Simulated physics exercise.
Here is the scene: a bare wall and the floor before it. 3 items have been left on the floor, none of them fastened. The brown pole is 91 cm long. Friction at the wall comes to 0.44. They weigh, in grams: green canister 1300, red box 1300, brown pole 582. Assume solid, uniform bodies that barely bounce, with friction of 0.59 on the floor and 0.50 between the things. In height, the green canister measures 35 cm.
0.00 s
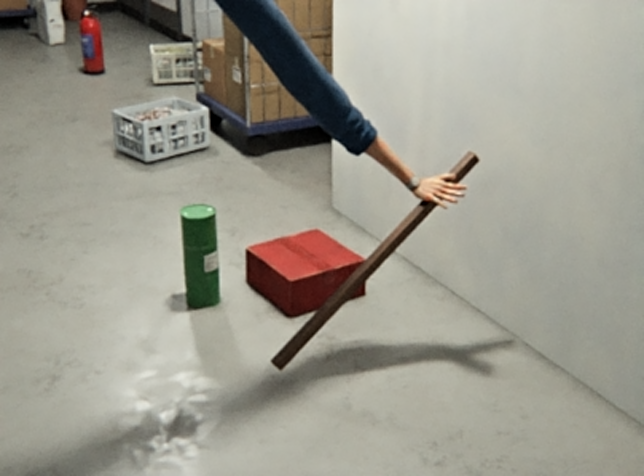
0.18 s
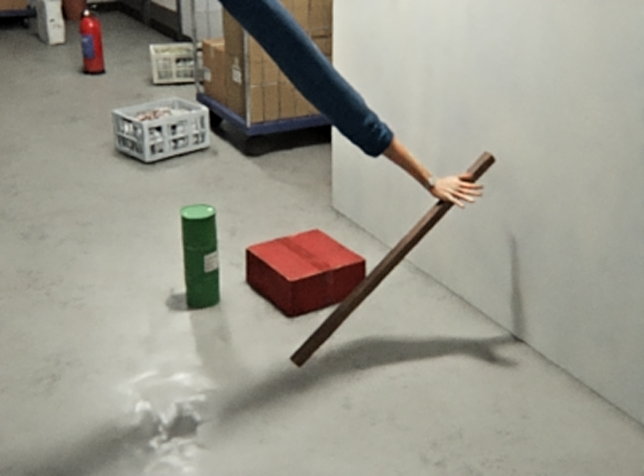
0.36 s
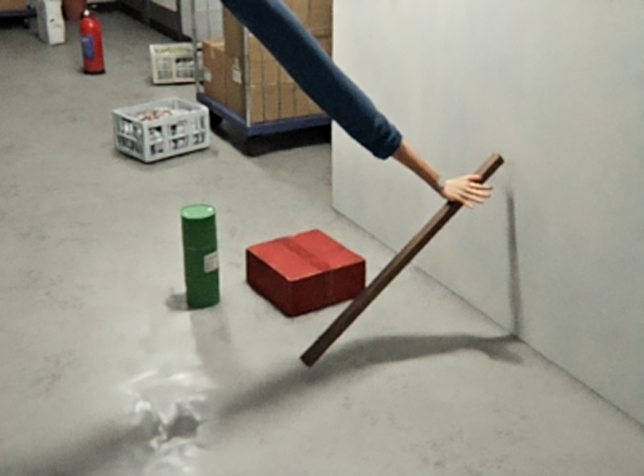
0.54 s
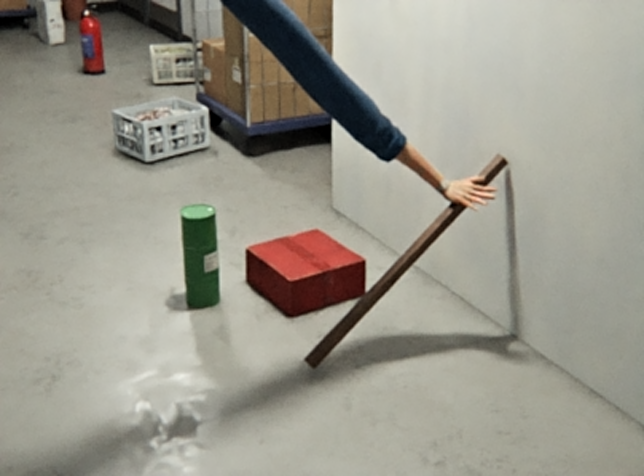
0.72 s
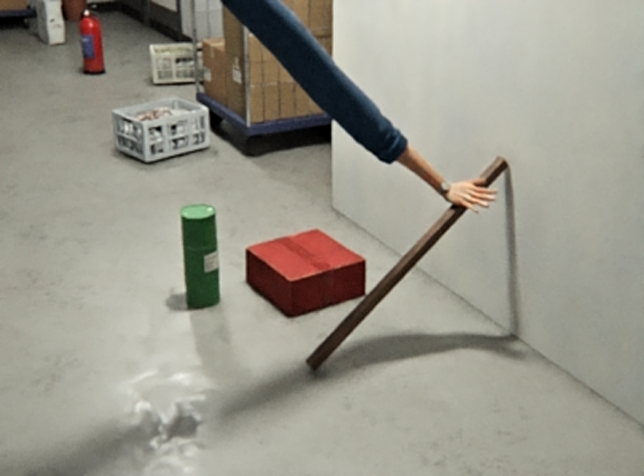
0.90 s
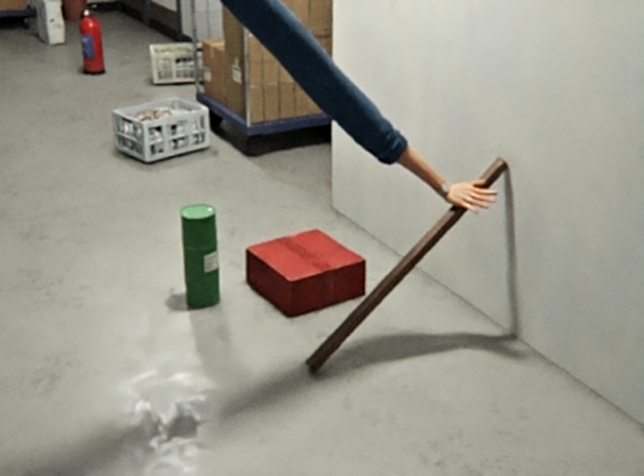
A brown pole, held near its top by a hand on a blue-sleeved arm, shifts a short way right until its upper end leans on the wall, and the hand stays on it. The fixed, slightly raised view shows a grey storeroom floor and a bare pale wall at right. A green canister and a red box stand left of the pole, with crates, stacked cartons and a red extinguisher behind.
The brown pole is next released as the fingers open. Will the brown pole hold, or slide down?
Pretty sure it stands firm.
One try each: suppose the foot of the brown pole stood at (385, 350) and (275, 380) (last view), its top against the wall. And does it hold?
In the first case it keeps standing, while in the second case it falls.
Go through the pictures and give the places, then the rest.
In the first picture, 13 cm from its place; brown pole (376, 260); green canister (201, 257).
In the second picture, 6 cm from its place; brown pole (394, 258); green canister (201, 257).
In the third picture, 3 cm from its place; brown pole (403, 259); green canister (201, 257).
In the fourth picture, 1 cm from its place; brown pole (407, 260); green canister (201, 257).
The fifth picture shows leant on the wall, still held; brown pole (408, 262); green canister (201, 257).
The sixth picture shows leant on the wall, still held; brown pole (408, 263); green canister (201, 257).
After 1.20 s, nothing has stirred.
After 1.70 s, brown pole resting near (408, 264).
At rest (2.2 s), all 3 in place, give or take 10 cm. Seen from the same camera at the end, brown pole near (408, 264). The pole remains leaning.
